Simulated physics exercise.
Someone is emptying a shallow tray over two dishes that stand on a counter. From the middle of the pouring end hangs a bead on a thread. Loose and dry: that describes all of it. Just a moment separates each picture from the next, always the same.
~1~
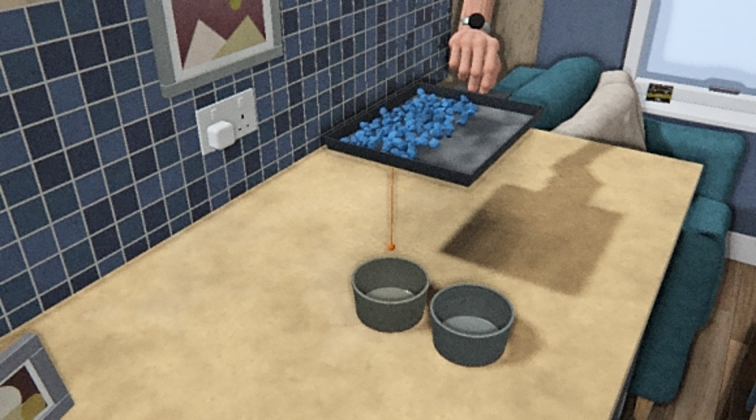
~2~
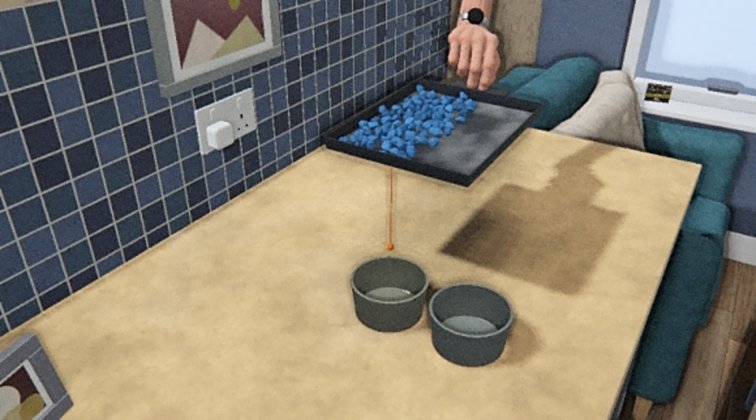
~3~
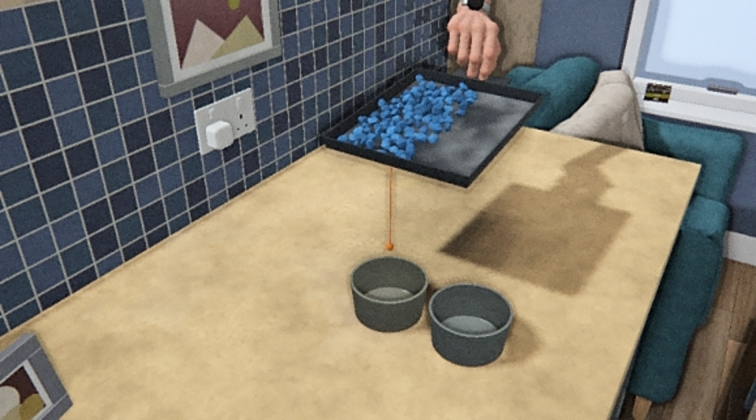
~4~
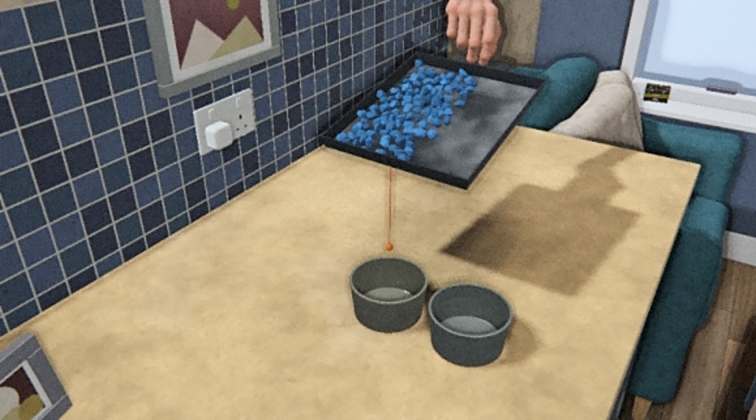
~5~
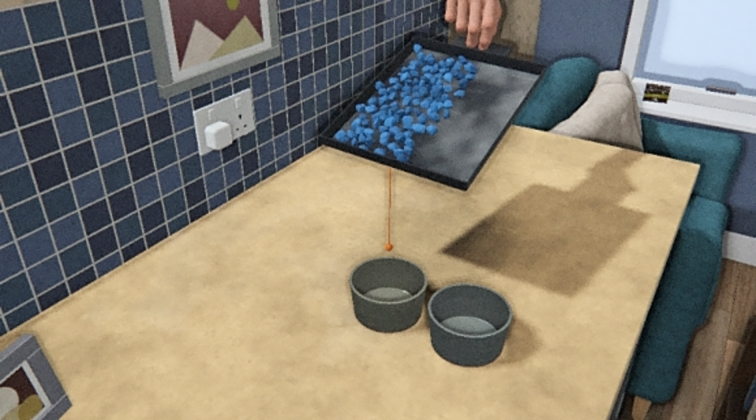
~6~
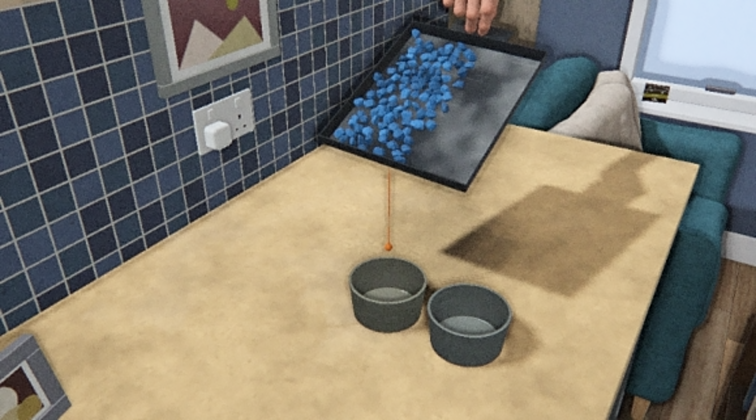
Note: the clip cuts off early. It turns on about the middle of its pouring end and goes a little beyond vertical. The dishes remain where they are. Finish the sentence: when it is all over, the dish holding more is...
The left one.
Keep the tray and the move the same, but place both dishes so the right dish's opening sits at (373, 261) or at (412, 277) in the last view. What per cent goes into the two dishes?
Try 1: Some 20 %; try 2: Some 40 %.
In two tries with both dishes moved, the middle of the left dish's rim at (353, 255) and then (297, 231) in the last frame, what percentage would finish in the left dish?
Roughly 10% on the first try and 0% on the second.
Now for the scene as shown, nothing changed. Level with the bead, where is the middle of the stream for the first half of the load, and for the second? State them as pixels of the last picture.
Close to (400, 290), then close to (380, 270).
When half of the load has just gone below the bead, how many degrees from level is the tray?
Roughly 100°.
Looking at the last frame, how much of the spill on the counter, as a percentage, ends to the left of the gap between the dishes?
Left share: Some 80 per cent.
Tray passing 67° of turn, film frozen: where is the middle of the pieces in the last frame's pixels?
The middle of the pieces shows up near (389, 141).
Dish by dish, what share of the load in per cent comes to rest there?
40 per cent goes to the left dish and 10 per cent to the right dish.
Just after the last frame, tray tipped steeply; every one on the tray.
A moment on, tray tipped past a quarter turn; roughly a quarter on the tray; about a tenth in the right dish; roughly a quarter in the left dish; roughly a third outside both; about a tenth in the air.
Further on, tray tipped past a quarter turn; about a tenth in the right dish; roughly a third in the left dish; roughly half outside both.
When it is over, tray tipped past a quarter turn; about a tenth in the right dish; roughly a third in the left dish; roughly half outside both.
